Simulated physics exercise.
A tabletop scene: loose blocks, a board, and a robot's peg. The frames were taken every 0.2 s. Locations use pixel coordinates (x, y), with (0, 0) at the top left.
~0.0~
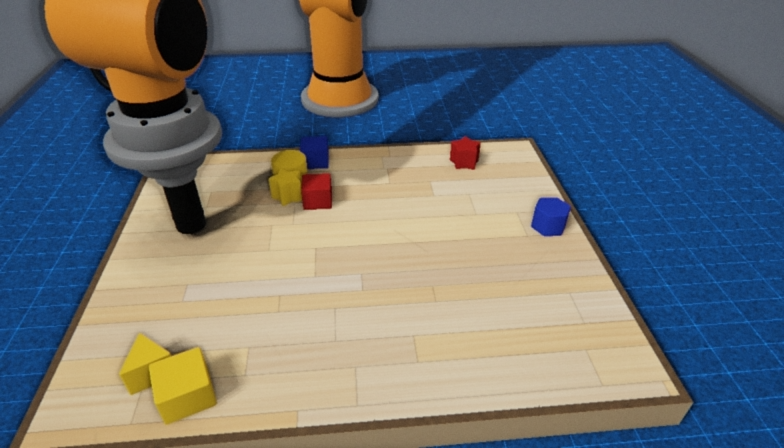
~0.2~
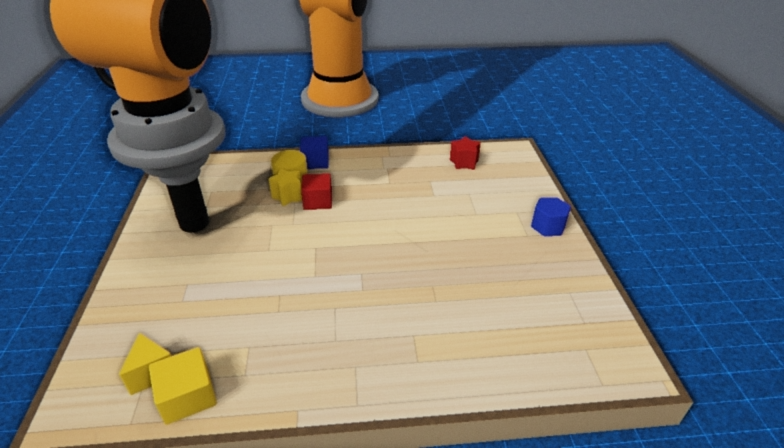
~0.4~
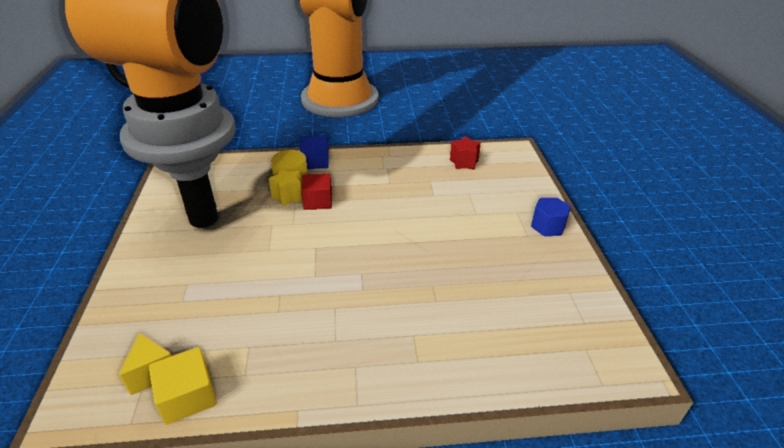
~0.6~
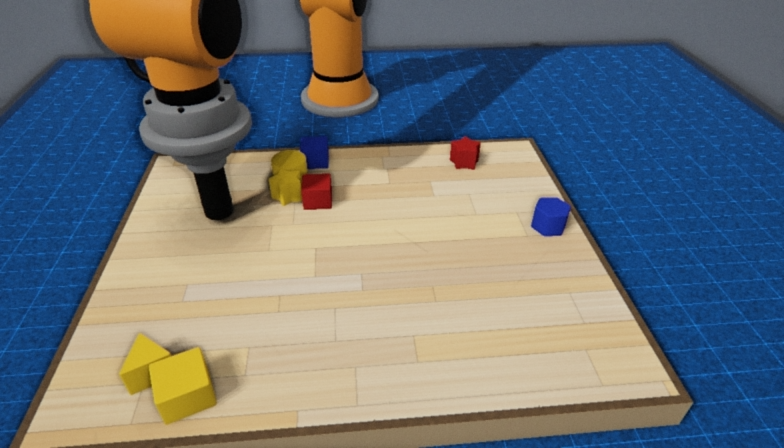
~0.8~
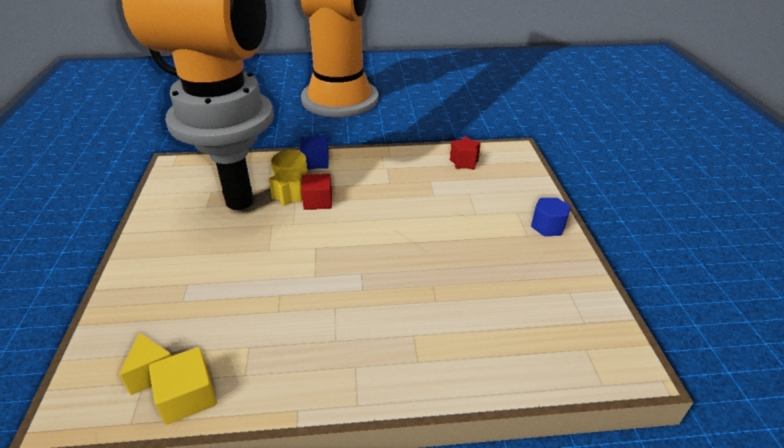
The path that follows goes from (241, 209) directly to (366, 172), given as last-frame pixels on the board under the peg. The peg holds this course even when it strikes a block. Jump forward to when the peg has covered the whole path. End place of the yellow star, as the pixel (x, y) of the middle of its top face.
The top centre is at (389, 151).
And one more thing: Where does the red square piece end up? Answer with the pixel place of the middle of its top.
Final place: (339, 182).
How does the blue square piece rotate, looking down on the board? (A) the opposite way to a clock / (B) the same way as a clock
My answer is option B.
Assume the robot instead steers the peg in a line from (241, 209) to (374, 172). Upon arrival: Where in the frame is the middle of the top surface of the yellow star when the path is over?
I predict (395, 148).
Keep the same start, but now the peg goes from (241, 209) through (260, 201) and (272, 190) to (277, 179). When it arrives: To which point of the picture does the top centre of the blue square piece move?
Located at (324, 137).
On the path given first. One third of the way, peg (285, 189); yellow star (308, 171), turned 25° clockwise; red square piece (329, 182), turned 20° clockwise.
Two thirds of the way, peg (326, 177); yellow star (349, 160), turned 30° clockwise; yellow cylinder (294, 154); blue square piece (314, 140), turned 25° clockwise; red square piece (339, 182), turned 60° clockwise.
At the end, peg (366, 167); yellow star (389, 151), turned 35° clockwise; yellow cylinder (294, 154); blue square piece (314, 140), turned 25° clockwise; red square piece (339, 182), turned 60° clockwise.
